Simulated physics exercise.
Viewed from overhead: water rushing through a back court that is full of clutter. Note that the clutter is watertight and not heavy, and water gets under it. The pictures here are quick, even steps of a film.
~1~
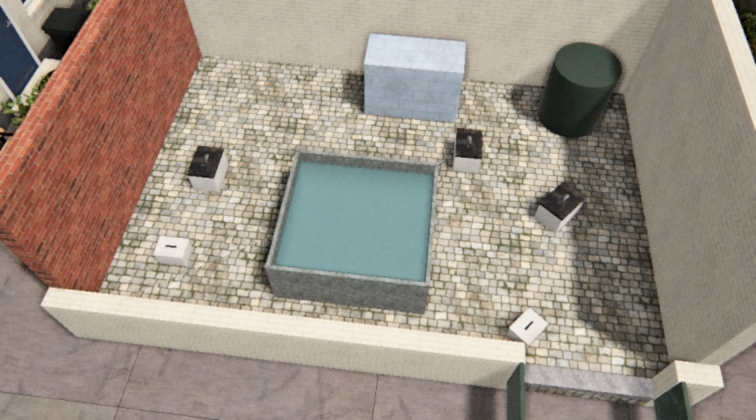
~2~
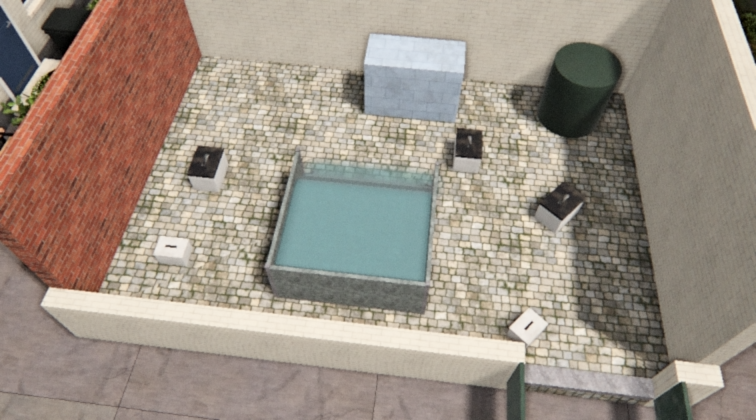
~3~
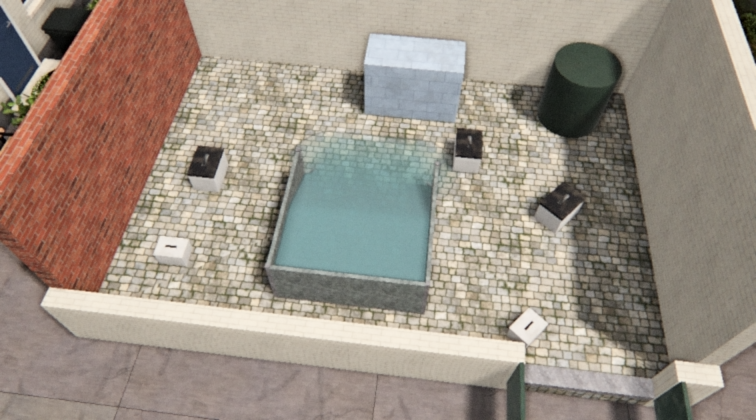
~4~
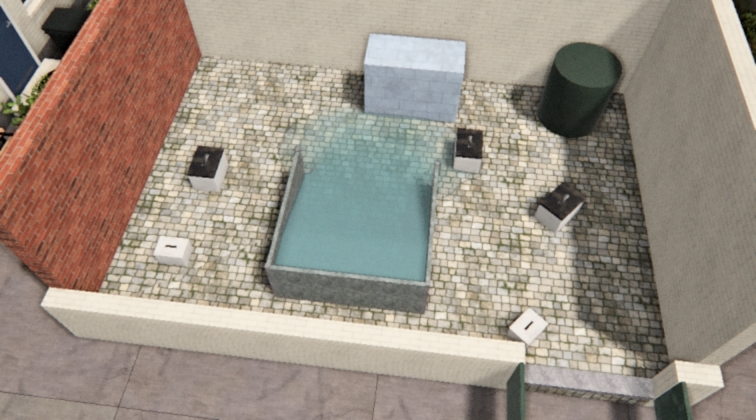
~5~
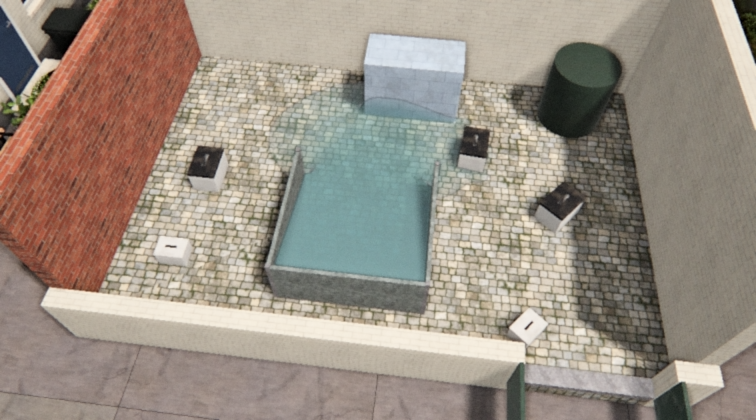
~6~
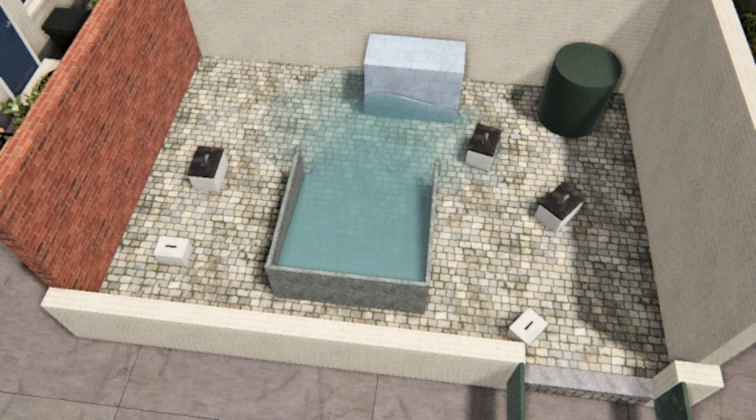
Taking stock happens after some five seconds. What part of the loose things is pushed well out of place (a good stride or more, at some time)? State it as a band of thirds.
It falls in the band of two thirds or more.
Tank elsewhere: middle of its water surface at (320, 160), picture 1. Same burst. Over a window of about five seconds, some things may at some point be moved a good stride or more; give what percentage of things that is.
I'd put it near 80 percent.
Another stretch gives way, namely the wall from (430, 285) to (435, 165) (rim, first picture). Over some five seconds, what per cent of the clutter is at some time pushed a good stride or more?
Close to 60 %.
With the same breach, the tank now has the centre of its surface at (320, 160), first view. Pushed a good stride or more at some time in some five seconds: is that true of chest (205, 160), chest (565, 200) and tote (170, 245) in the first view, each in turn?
First got that far, then got that far, then got that far.
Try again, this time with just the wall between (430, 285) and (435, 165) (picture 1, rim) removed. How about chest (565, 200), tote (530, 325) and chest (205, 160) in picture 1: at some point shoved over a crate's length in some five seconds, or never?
Here's my take, in sequence: Dislodged that far, dislodged that far, and fails to go that far.
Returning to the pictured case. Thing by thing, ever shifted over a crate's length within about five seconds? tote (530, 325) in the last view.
Shy of that.
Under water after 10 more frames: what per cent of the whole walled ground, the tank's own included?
I'd put it near 50 percent.
A moment on, 1 of 5 are well off their spots; 0 afloat.
Next, 1 of 5 are well off their spots; 1 afloat.
Later, 3 of 5 are well off their spots; 1 afloat.
In the end, 4 of 5 are well off their spots, and 4 have been at some point; 3 afloat.
